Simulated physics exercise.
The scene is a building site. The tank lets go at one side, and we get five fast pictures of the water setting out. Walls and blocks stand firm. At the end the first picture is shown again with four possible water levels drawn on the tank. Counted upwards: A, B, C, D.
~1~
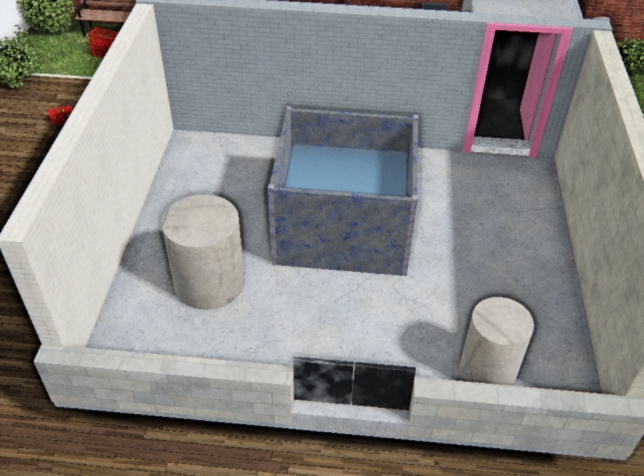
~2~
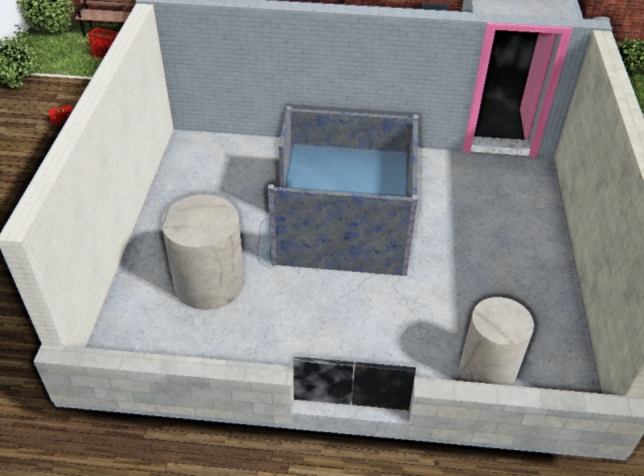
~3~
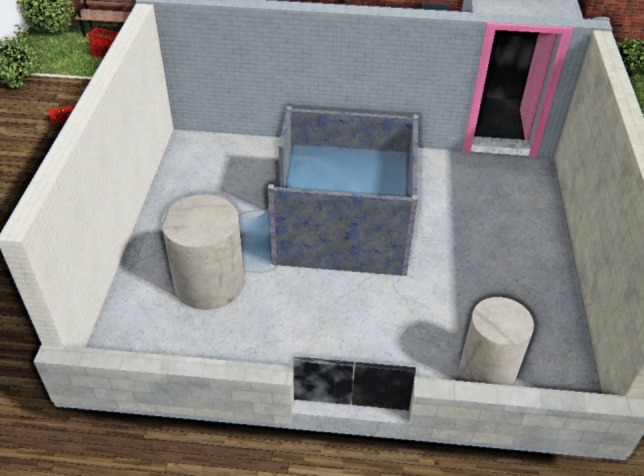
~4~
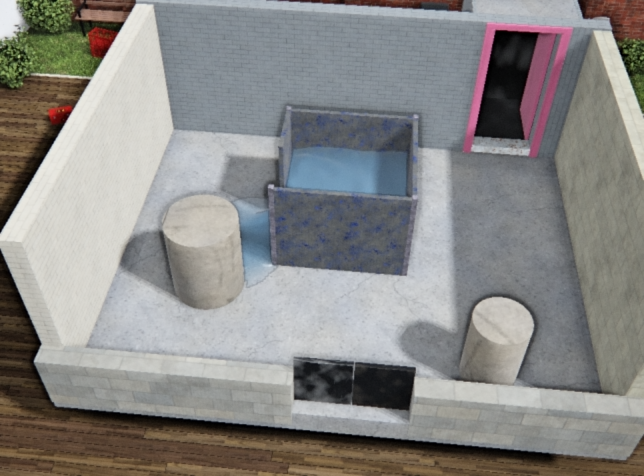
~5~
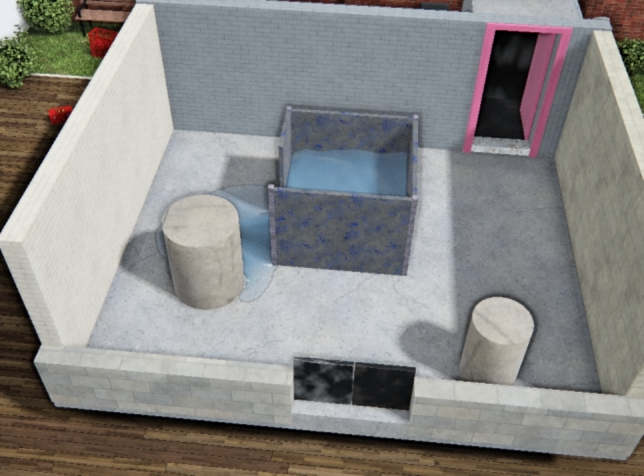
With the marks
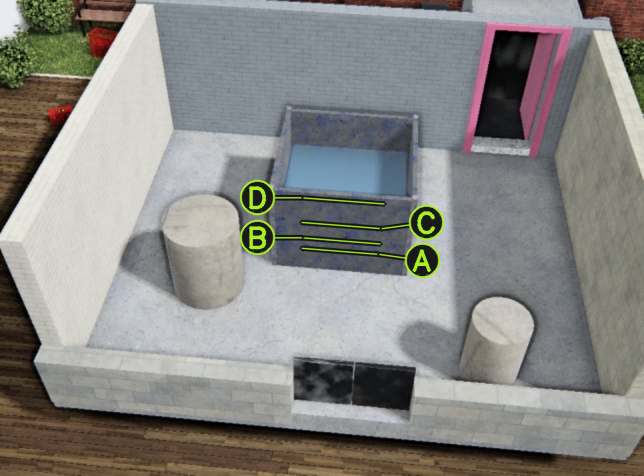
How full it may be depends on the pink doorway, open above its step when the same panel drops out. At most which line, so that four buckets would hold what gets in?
C will do.
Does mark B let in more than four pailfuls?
No, not at all.
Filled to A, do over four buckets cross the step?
No, that is safe.
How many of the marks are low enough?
Three of the four.
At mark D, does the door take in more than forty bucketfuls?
No, it does not.
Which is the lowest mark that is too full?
The answer is D.
On the marked copy, A at (340, 251); B at (340, 240); C at (341, 225); D at (342, 200); from the bottom up A, B, C, D.
Choosing A, nothing gets over.
Choosing B, nothing gets over.
Choosing C, a bucket or two gets in.
Choosing D, about 12 bucketfuls get in.
